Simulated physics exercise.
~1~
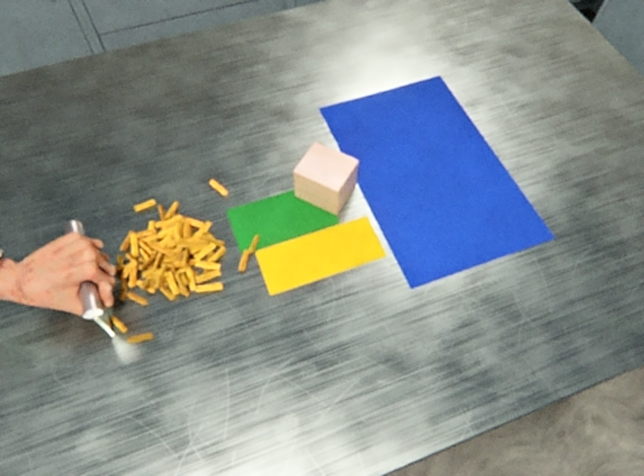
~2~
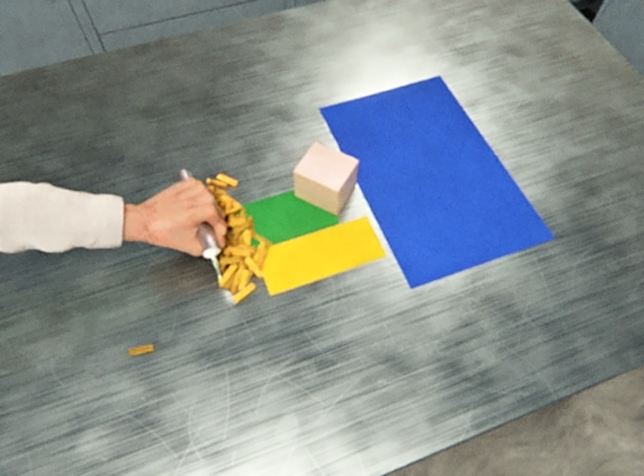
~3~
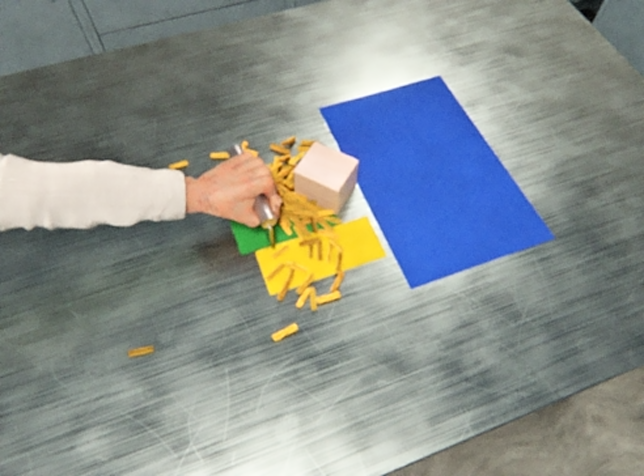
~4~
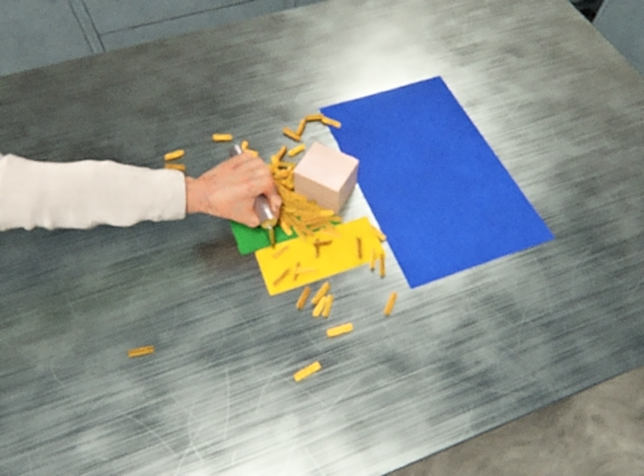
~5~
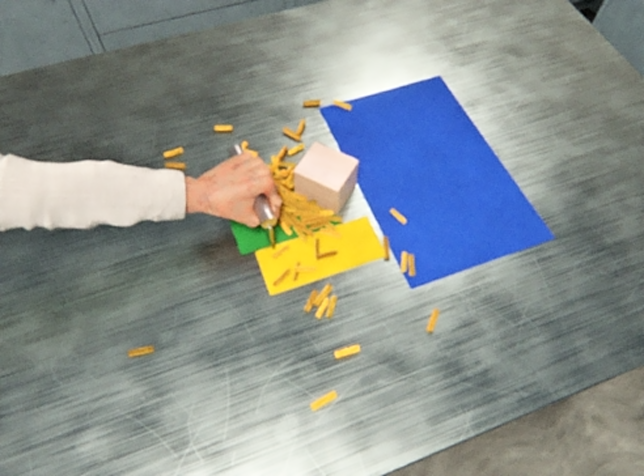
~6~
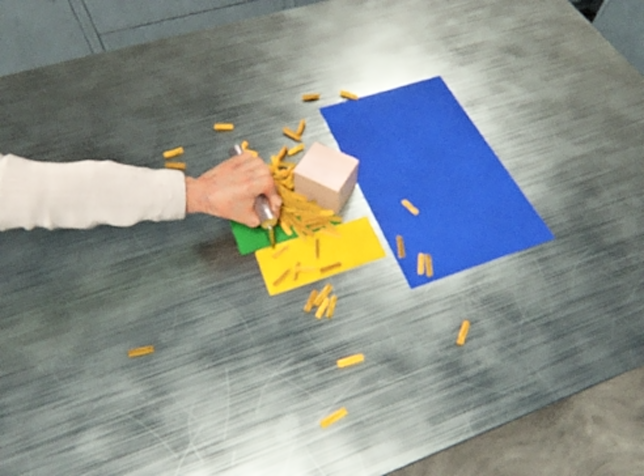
The video shows a hand pushing a scraper through a pile of dry pasta pieces toward a fixed block, then stopping; pieces scatter around it and slide onward, ending spread across the green, yellow and blue mats and the bare metal table.
